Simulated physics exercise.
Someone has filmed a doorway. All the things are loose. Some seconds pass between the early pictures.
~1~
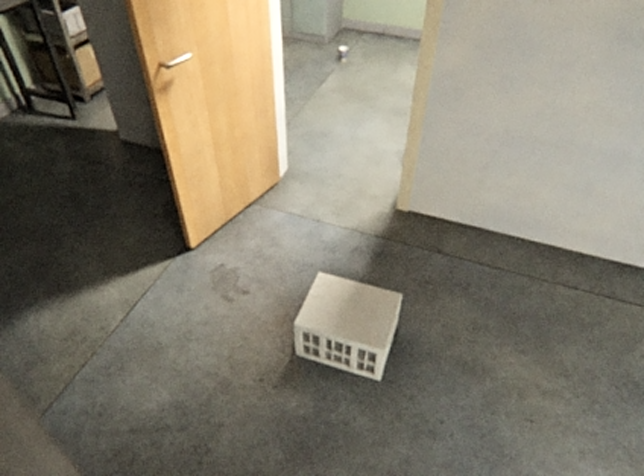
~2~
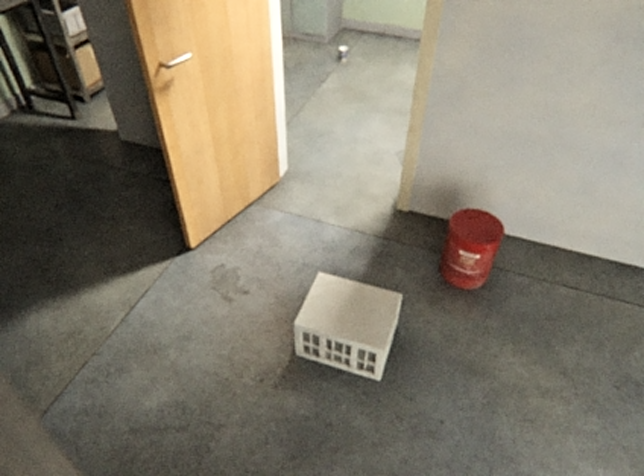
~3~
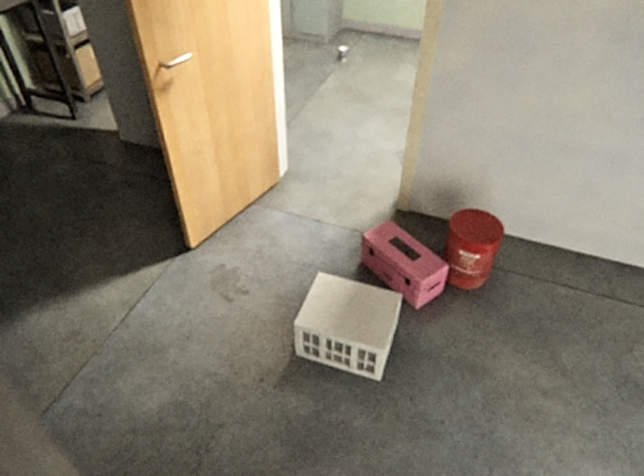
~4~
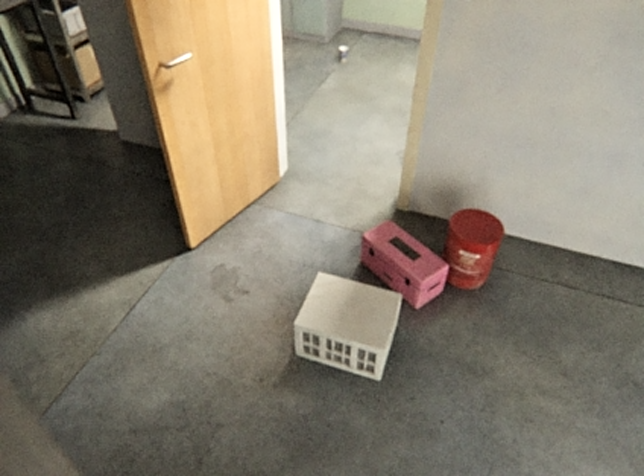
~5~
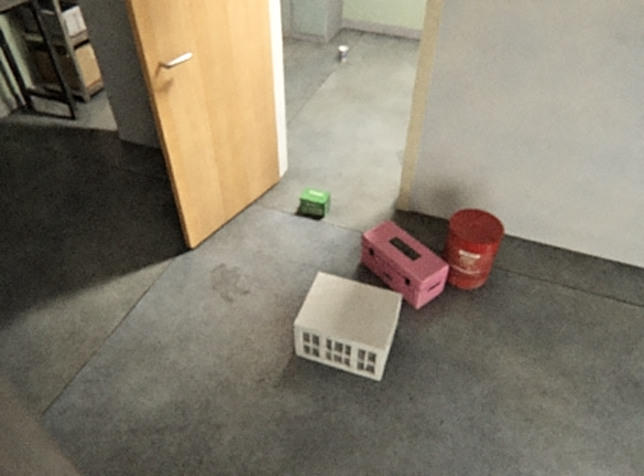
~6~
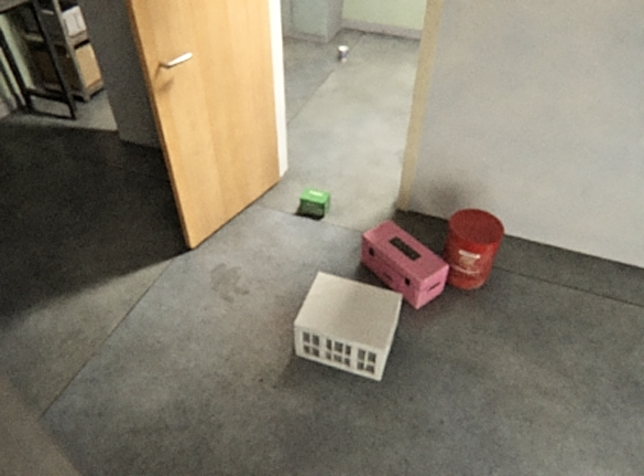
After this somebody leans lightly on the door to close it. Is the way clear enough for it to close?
In the end the door shuts.
Then, 0.90 s past the last view, door 68° open.
Then, 1.50 s past the last view, door 30° open; green box displaced a little near (329, 199).
Then, 1.80 s past the last view, door 11° open; green box displaced about its own width near (342, 190).
Finally, door 0° open; moved from the start, green box; the other 3 still in place. Final places as the last picture's camera would see them, green box near (347, 180).
